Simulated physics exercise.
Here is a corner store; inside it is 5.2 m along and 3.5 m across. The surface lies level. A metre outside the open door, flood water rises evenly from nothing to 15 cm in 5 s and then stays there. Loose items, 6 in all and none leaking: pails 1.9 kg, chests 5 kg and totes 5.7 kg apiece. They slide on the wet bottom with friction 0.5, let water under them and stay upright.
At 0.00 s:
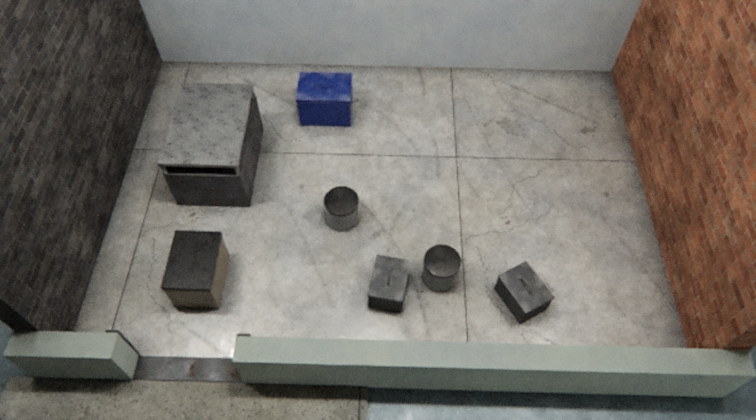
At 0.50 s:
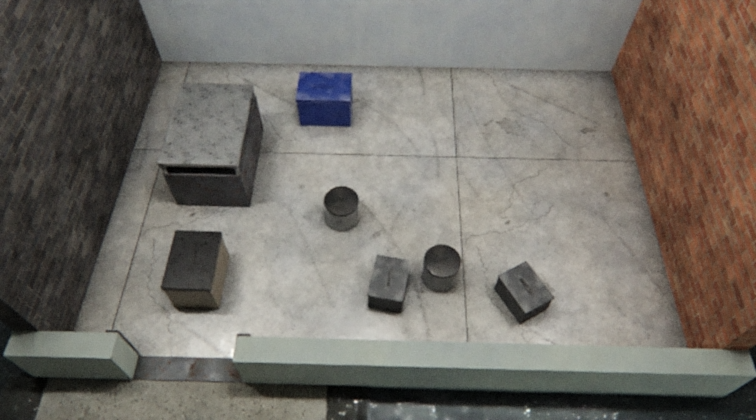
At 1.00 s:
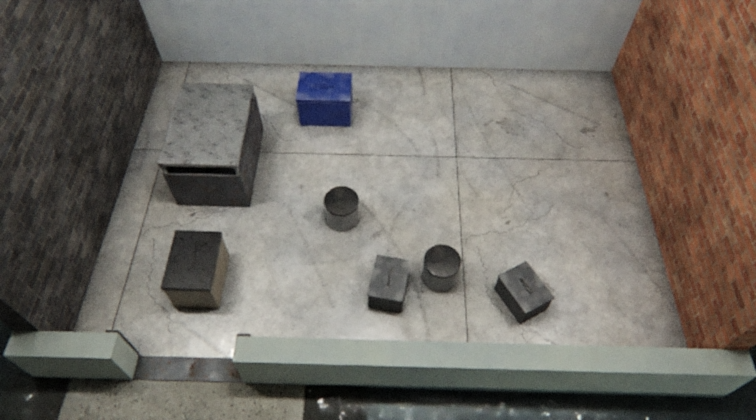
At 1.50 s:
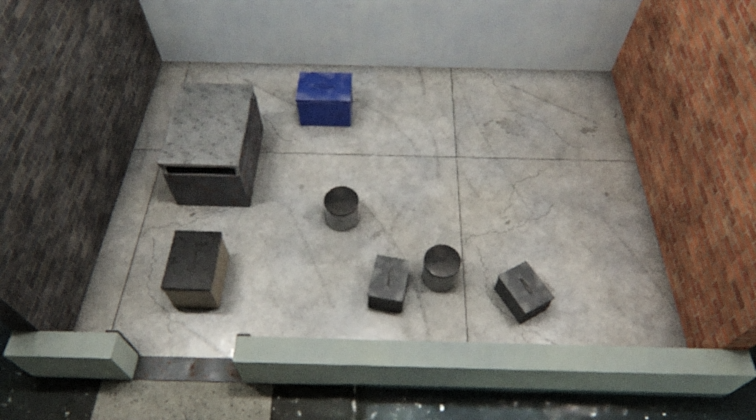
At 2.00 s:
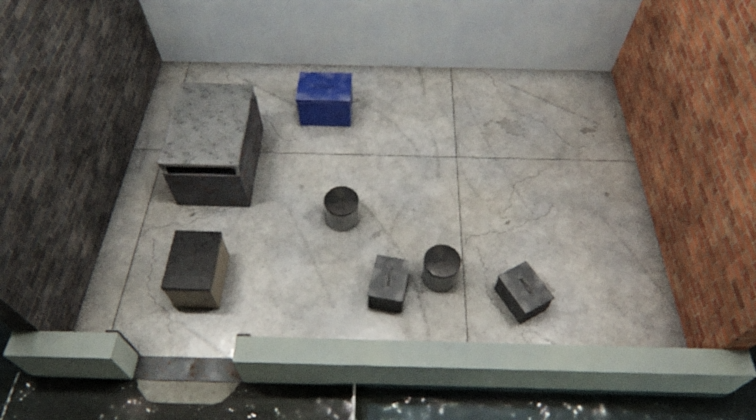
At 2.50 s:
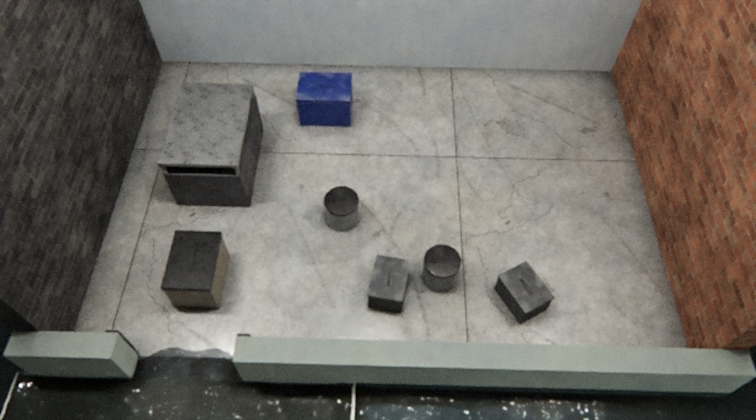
Dark water spread across the ground outside the low front wall and crept over the doorway gap at the left, while the blue chest and the dark boxes and round containers inside stayed still.
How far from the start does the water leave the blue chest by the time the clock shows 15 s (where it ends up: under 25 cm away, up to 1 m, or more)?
The blue chest ends far away.
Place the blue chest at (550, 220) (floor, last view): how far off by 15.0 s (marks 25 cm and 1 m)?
It slides a little.
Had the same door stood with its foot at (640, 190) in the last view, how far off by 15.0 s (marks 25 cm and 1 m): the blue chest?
In that case the blue chest ends far away.
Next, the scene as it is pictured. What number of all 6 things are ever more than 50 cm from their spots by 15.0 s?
I count 3.
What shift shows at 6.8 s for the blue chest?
Roughly 5 cm by then.
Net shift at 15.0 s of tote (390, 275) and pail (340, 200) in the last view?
In that order: 0 cm, 250 cm.
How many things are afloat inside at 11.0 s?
I count 2.
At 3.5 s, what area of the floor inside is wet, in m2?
About 0.5 m2.
After 3.5 s the blue chest is near (324, 86), 0.0 m from its start, aground; 0 afloat.
After 6.8 s the blue chest is near (325, 81), 0.1 m from its start, aground; 1 afloat.
After 11.0 s the blue chest is near (364, 72), 0.4 m from its start, afloat; 2 afloat.
After 15.0 s the blue chest is near (553, 100), 2.3 m from its start, afloat; 3 afloat.
